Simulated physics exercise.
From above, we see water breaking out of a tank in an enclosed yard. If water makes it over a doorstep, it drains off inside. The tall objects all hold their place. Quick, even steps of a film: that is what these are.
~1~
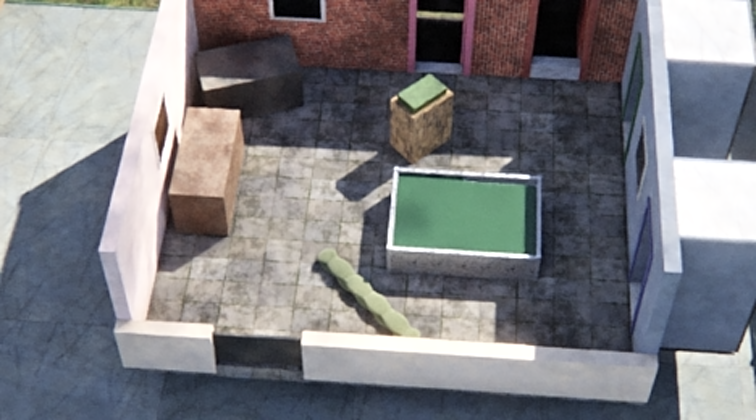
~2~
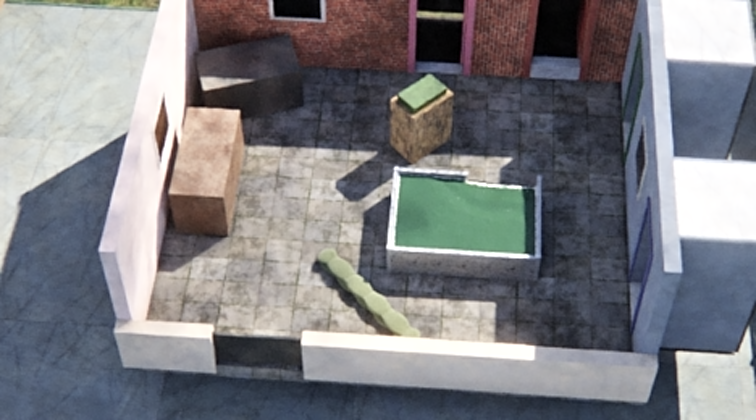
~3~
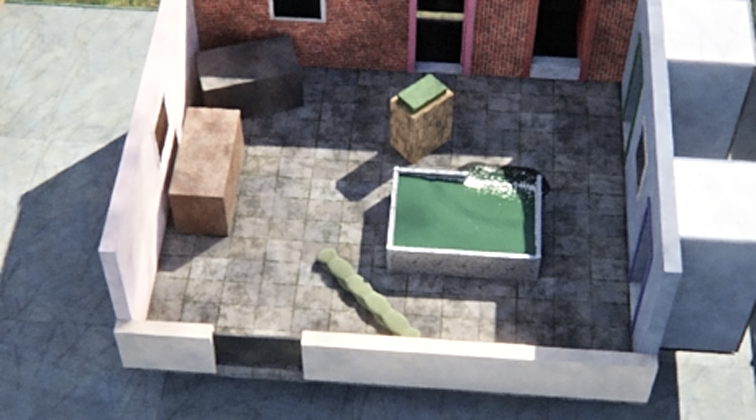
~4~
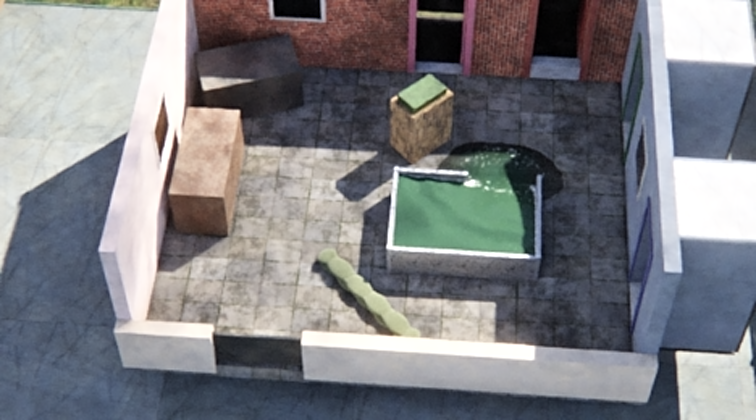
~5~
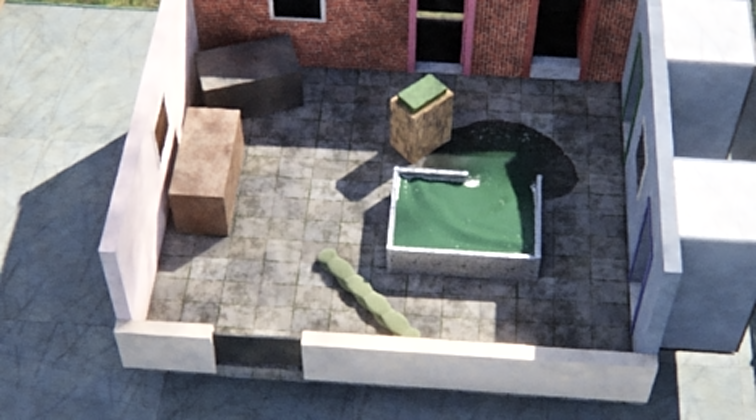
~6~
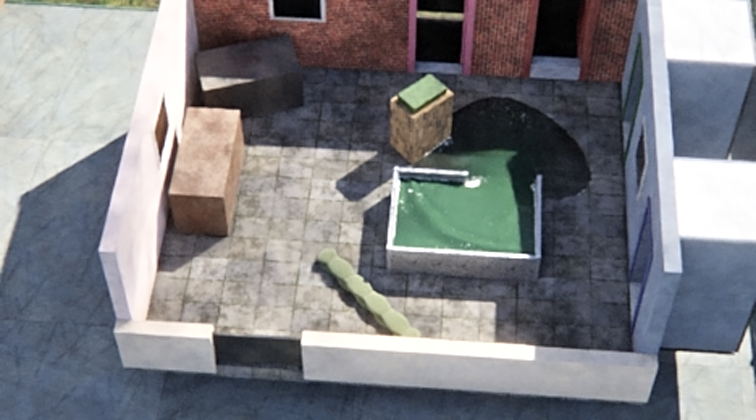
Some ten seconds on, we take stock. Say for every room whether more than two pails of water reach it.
The red door: Two or fewer reach it. The blue door: Two or fewer reach it. The green door: More than two reach it. The pink door: More than two reach it.
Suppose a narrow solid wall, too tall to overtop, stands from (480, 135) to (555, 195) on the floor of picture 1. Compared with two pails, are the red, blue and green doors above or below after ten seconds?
The red door remains below, the blue door remains below and the green door remains below.
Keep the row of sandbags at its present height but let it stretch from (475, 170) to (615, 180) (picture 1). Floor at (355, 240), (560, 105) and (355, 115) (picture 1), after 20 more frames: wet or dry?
Going in the order you gave, that's left unsoaked, then waterlogged, then left unsoaked.
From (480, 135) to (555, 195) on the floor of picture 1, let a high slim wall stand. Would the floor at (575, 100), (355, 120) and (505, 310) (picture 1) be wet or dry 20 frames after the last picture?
Taking the points in the order given, they are inundated, high and dry and high and dry.
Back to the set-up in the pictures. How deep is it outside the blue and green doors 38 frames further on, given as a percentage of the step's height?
First 50 percent, then 240 percent.
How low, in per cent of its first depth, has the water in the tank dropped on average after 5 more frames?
I'd put it at some 68 per cent.
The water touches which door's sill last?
Answer - the blue-painted one.
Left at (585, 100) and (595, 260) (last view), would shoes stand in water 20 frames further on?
The first is inundated, the second spared.
A moment on, water covers 20 % of the floor; the red door wet at the sill, nothing in, the blue door not reached, the green door not reached, the pink door under two buckets in.
Next, water covers 25 % of the floor; the red door wet at the sill, nothing in, the blue door not reached, the green door under two buckets in, the pink door over two buckets in.
Then, water covers 30 % of the floor; the red door wet at the sill, nothing in, the blue door not reached, the green door over two buckets in, the pink door far over two buckets in.
Later, water covers 55 % of the floor; the red door wet at the sill, nothing in, the blue door wet at the sill, nothing in, the green door far over two buckets in, the pink door far over two buckets in.
In the end, water covers 85 % of the floor; the red door wet at the sill, nothing in, the blue door wet at the sill, nothing in, the green door far over two buckets in, the pink door far over two buckets in.
